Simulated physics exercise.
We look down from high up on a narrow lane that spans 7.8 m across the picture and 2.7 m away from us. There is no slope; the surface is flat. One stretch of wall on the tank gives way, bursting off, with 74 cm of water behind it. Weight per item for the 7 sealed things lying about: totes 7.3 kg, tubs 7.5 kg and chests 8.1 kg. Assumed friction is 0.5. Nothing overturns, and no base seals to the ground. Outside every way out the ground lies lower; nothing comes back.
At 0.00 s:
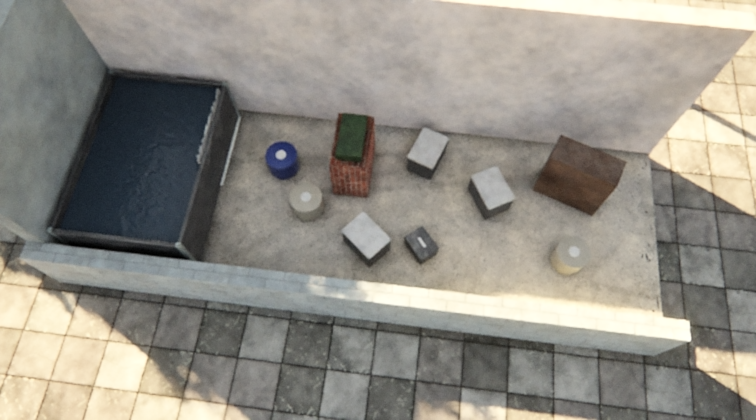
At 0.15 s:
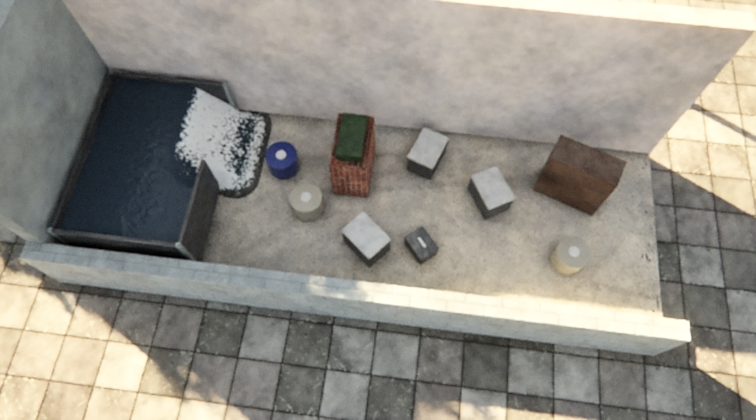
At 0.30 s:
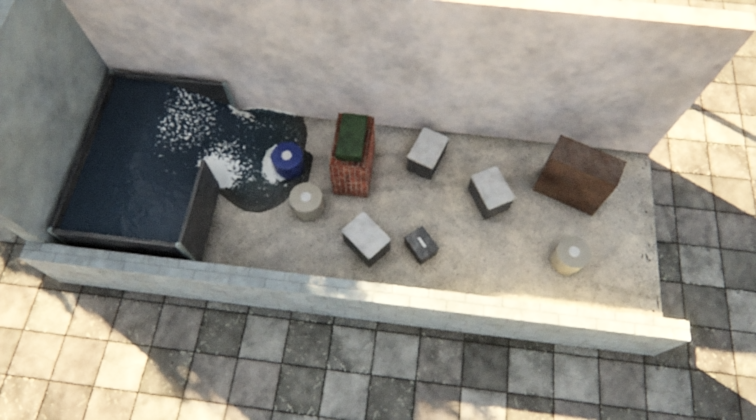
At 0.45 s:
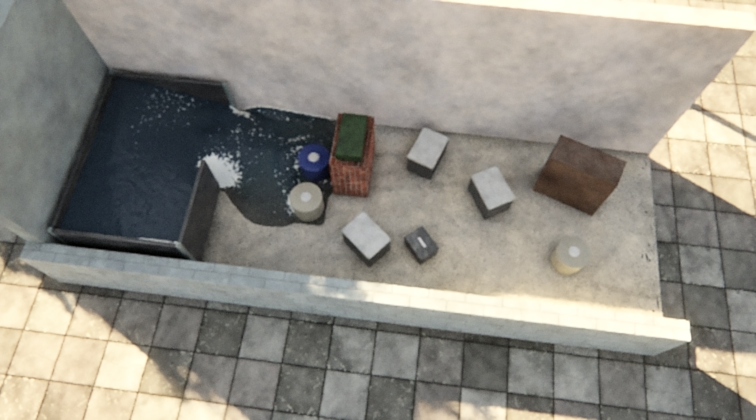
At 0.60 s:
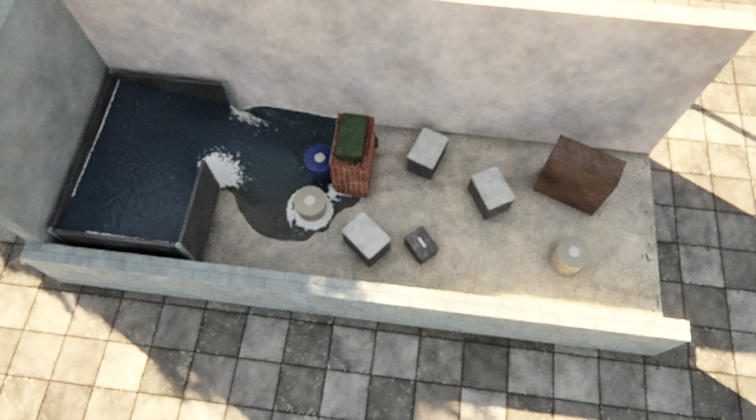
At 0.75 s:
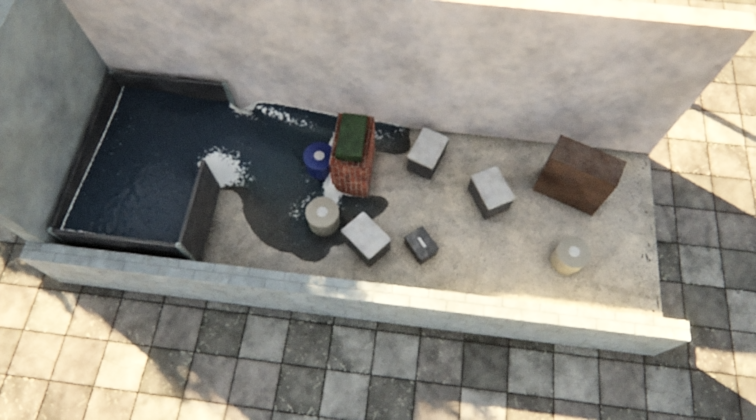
Dark water bursts from the tank on the left and pushes two tubs rightward.
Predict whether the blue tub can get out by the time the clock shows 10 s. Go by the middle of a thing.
Blue tub is held in.
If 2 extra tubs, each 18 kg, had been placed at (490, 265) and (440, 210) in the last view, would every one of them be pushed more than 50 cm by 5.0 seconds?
First one goes beyond it, second one stays within it.
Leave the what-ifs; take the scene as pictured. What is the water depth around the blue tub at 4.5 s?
Near 10 cm deep.
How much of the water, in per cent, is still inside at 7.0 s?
About 68 in a hundred parts of the water.
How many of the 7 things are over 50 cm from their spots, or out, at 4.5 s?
6 in all.
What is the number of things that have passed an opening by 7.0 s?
Tally so far: 6.
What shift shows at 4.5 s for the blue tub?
It has shifted about 50 cm.
After 2.0 s the blue tub is near (250, 258), 1.6 m from its start, aground; 0 of 7 are out; 2 afloat.
After 4.5 s the blue tub is near (263, 179), 0.5 m from its start, afloat; 4 of 7 are out; 3 afloat.
After 7.0 s the blue tub is near (245, 220), 1.1 m from its start, afloat; 6 of 7 are out; 1 afloat.
After 10.0 s the blue tub is near (308, 248), 1.5 m from its start, afloat; 6 of 7 are out; 1 afloat.
